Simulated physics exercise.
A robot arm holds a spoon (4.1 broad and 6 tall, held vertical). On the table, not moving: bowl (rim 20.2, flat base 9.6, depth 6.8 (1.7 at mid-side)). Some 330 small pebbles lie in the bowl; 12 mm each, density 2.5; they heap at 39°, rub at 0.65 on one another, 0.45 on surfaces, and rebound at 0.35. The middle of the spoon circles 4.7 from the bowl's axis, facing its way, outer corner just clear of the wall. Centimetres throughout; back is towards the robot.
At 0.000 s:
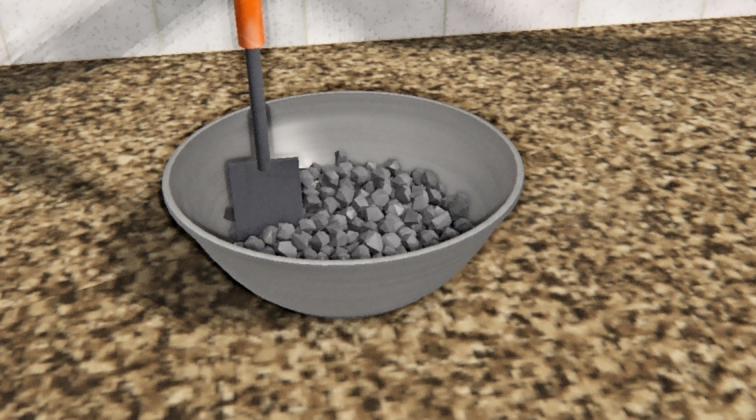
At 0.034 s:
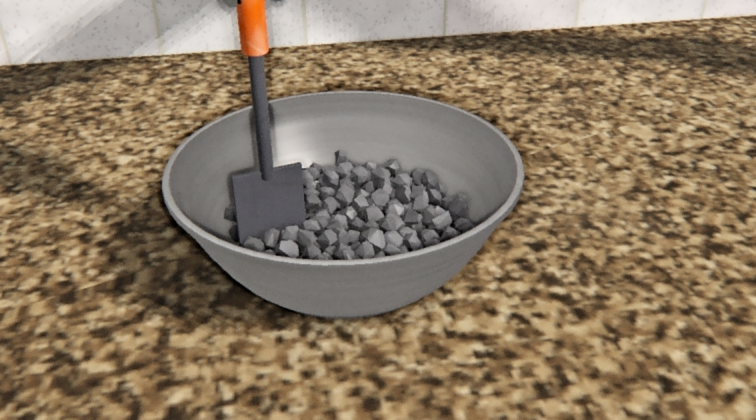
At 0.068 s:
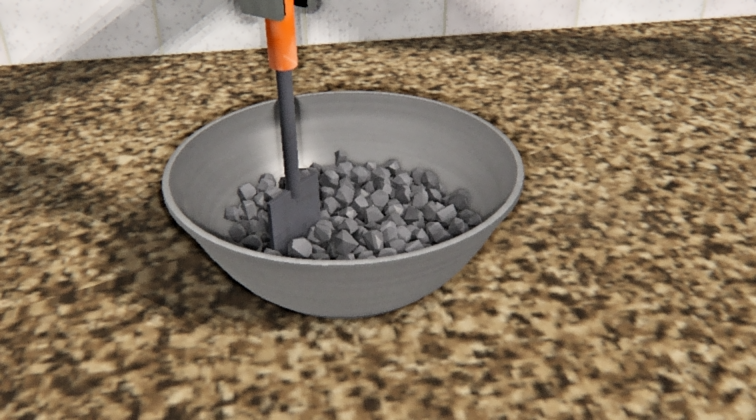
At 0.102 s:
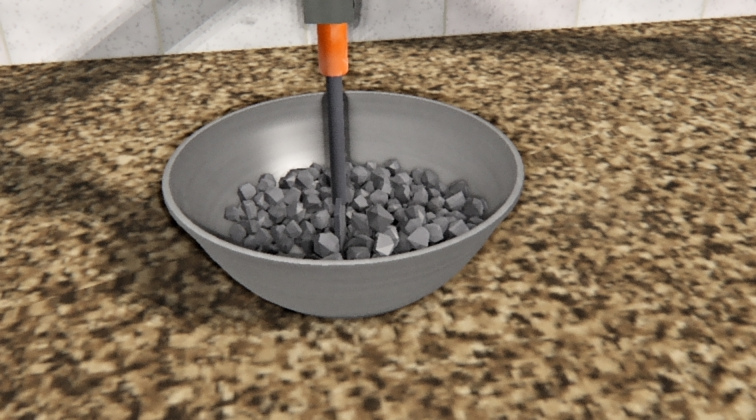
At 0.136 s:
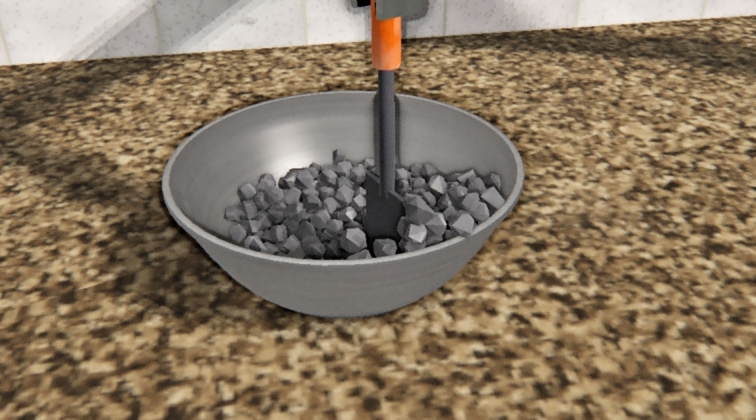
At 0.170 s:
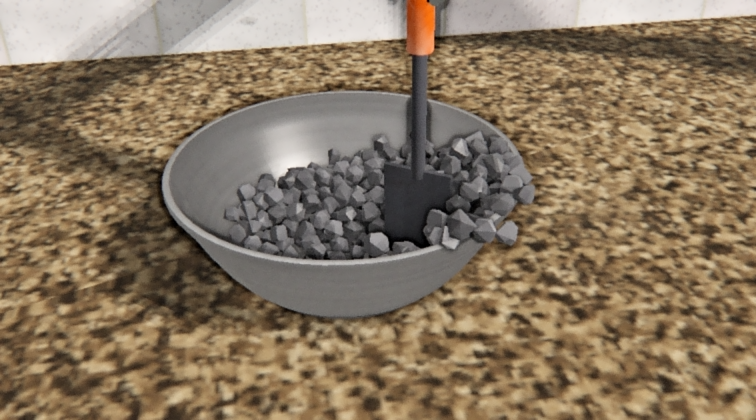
On a speckled brown countertop, a gray bowl holds a heap of small gray pebbles, with an upright orange-handled, flat-bladed tool at its left side. The robot-held tool sweeps rightward through the pebbles, turning as it goes, and pushes them into a mound up against and over the bowl's right rim.
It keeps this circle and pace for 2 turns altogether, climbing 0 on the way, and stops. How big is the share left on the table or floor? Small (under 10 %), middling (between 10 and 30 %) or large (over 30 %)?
A large share, over 30 %, ends on the table or floor.
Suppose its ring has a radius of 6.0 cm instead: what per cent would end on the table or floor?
Then about 35 per cent.
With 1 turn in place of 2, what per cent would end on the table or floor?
Then about 25 per cent.
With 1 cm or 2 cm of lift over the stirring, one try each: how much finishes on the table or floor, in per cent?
About 35 and 30 per cent.
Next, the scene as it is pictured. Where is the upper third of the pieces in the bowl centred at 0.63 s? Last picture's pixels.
Near (405, 151).
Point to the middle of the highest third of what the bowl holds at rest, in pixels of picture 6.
Around (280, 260).
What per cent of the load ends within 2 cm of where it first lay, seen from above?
About 5 per cent.
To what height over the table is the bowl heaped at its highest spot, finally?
About 6.5 cm.
After 0.40 s, 8° round, highest piece 11 above the table; 251 in the bowl, 40 on the table or floor, 35 in flight or on the tool.
After 0.63 s, 230° round, highest piece 9 above the table; 218 in the bowl, 99 on the table or floor, 9 in flight or on the tool.
After 0.94 s, 0° round, highest piece 7 above the table; 200 in the bowl, 125 on the table or floor, 1 in flight or on the tool.
After 1.64 s, 0° round, highest piece 7 above the table; 200 in the bowl, 126 on the table or floor.
At rest, 200 in the bowl, 126 on the table or floor. That is 39 % on the table or floor.
